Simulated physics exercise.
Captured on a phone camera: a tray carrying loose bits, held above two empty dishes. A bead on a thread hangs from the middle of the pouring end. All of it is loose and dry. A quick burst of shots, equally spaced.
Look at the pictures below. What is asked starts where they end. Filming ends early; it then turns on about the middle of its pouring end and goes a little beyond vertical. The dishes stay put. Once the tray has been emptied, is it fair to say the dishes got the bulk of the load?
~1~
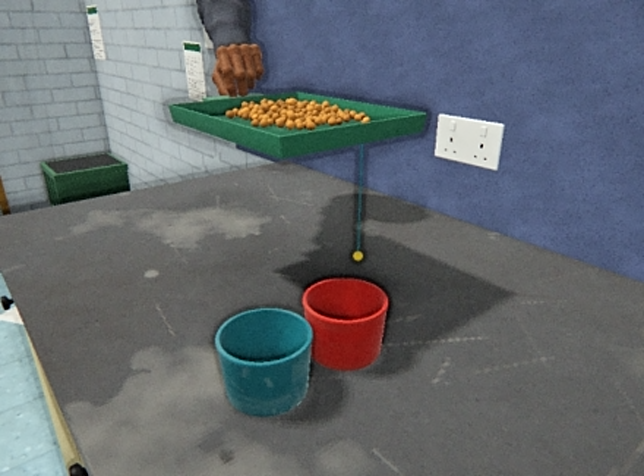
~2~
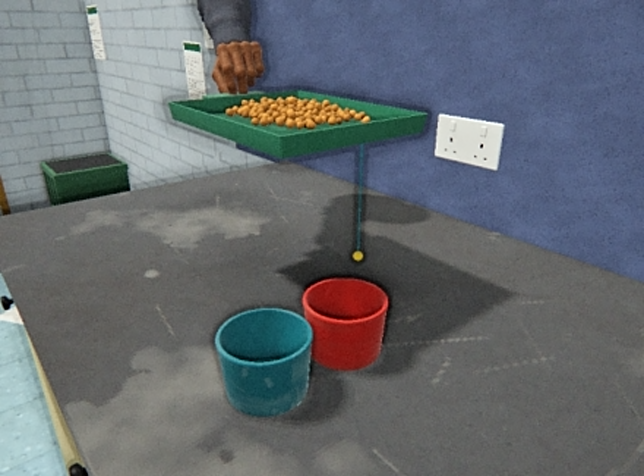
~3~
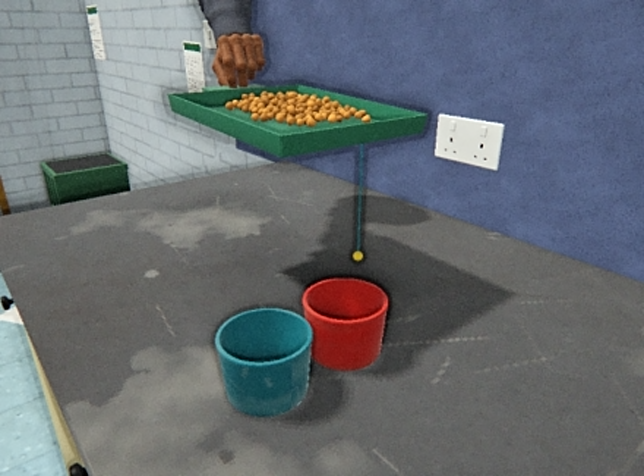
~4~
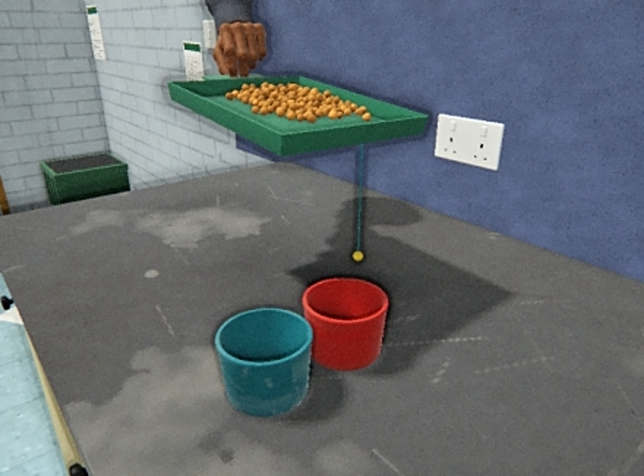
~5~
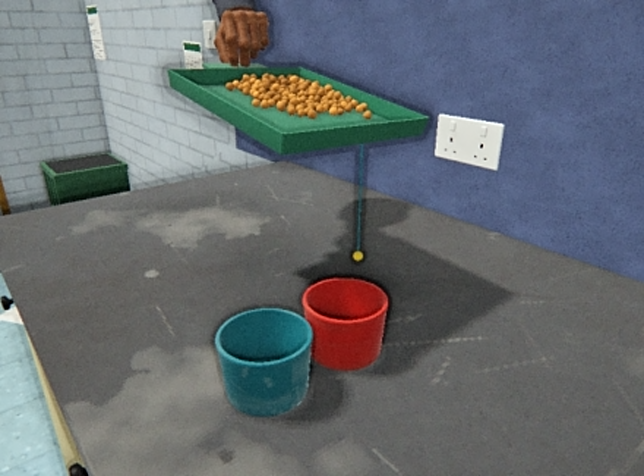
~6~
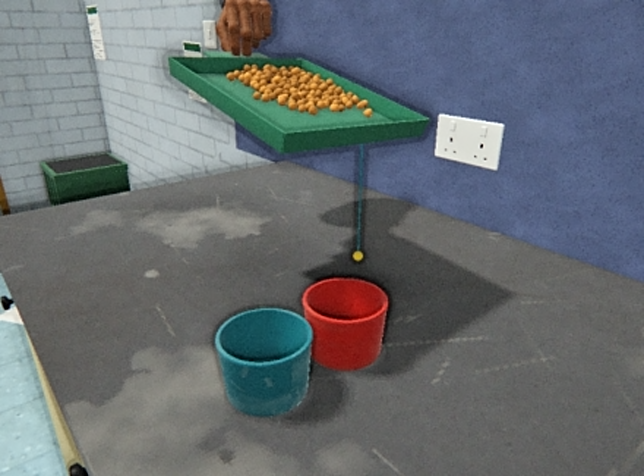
No, they got less than half.
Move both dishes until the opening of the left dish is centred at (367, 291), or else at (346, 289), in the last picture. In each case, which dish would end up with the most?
First the right dish, then the dish on the right.
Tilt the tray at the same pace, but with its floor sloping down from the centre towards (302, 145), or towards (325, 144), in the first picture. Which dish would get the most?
Rightward dish at the first place, Rightward dish at the second.
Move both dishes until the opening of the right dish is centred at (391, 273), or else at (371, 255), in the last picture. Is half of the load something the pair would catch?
At the first place not half, at the second less than half.
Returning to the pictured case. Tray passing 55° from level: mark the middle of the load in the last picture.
Load centre: Approx. (377, 98).
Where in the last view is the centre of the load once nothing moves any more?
I'd place the middle at about (431, 319).
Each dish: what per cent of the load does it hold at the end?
Roughly 0 in a hundred for the left dish, roughly 10 in a hundred for the right dish.
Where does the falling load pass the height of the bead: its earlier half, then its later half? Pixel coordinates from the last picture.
Around (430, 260) first; around (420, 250) second.
Just after the last frame, tray tipped steeply; almost all on the tray; just a few in the air.
A moment on, tray tipped right over; almost all on the tray; about a tenth outside both.
Further on, tray tipped past a quarter turn; about a tenth in the right dish; almost all outside both.
When it is over, tray tipped past a quarter turn; not one in the left dish; about a tenth in the right dish; almost all outside both.
